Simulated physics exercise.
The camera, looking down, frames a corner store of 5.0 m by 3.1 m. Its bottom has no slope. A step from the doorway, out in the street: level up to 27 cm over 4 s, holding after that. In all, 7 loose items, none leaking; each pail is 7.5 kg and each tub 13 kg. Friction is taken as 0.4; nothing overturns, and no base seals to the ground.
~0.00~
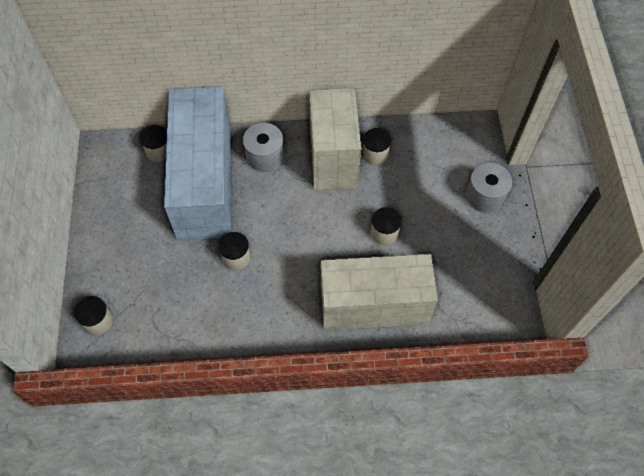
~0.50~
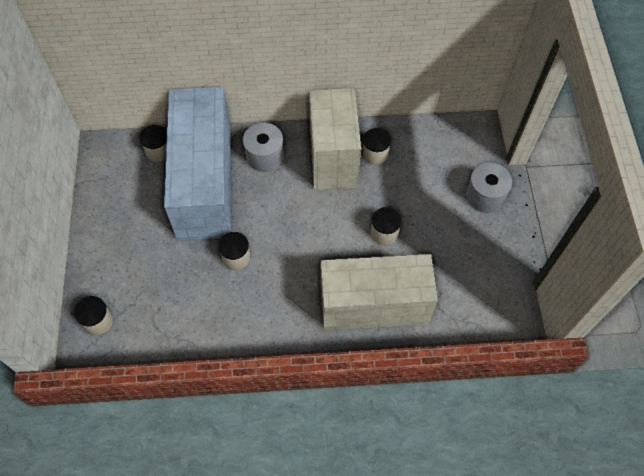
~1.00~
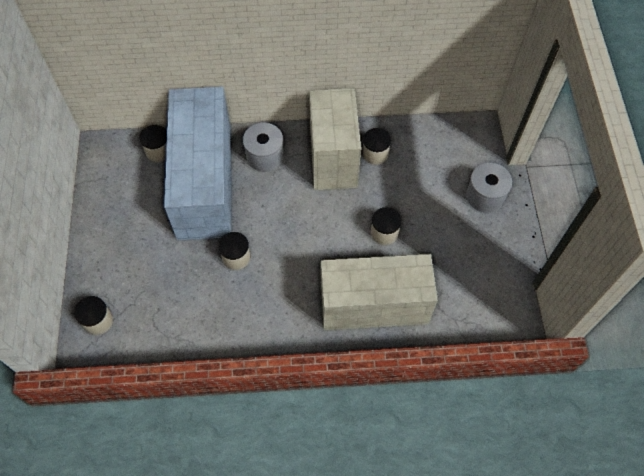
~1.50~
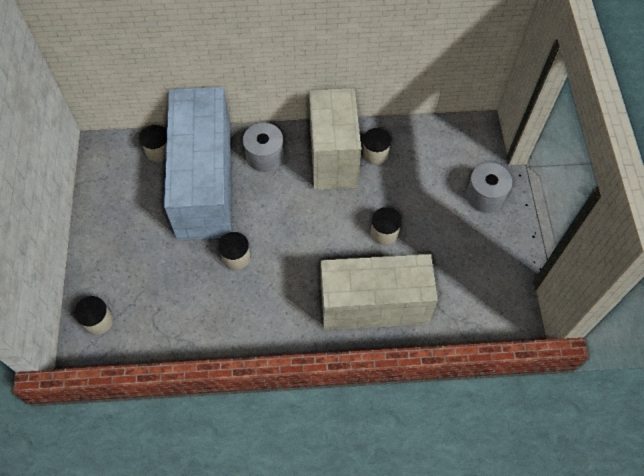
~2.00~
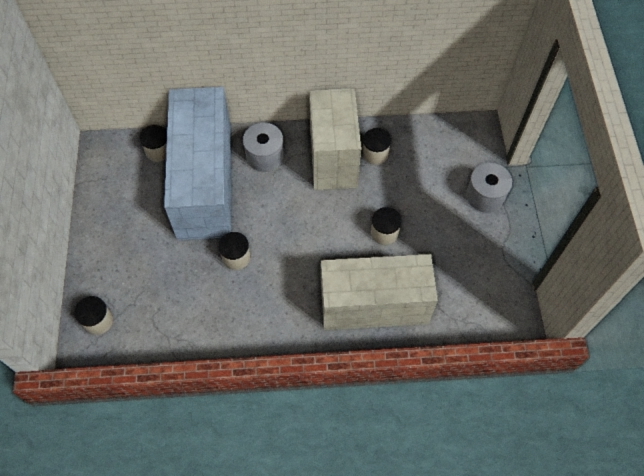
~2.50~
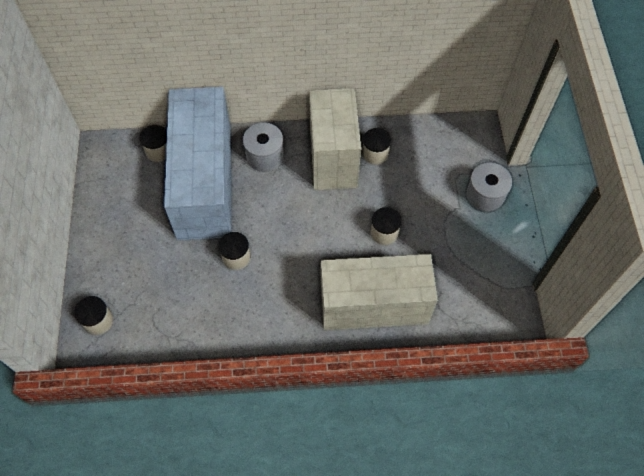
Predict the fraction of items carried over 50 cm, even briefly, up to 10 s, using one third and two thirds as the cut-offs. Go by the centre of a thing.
The moved portion reaches two thirds or beyond.
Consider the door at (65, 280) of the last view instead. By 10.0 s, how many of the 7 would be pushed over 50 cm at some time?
Result: 6.
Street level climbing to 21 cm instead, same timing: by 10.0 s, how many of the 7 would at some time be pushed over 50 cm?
In that case 5 of them.
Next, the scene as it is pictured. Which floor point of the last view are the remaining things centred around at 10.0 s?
(244, 180).
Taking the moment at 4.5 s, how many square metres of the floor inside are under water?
Wet area: Approx. 7.0 m2.
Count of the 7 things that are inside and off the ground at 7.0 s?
Of them, 3.
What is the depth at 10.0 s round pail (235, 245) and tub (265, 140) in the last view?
Close to 15 and 16 centimetres.
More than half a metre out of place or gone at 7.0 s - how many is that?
I make it 3 by then.
After 3.5 s 0 of 7 are over 50 cm from their spots; 0 afloat.
After 4.5 s 2 of 7 are over 50 cm from their spots; 0 afloat.
After 7.0 s 3 of 7 are over 50 cm from their spots; 3 afloat.
After 10.0 s 5 of 7 are over 50 cm from their spots, and 7 have been at some point; 7 afloat.
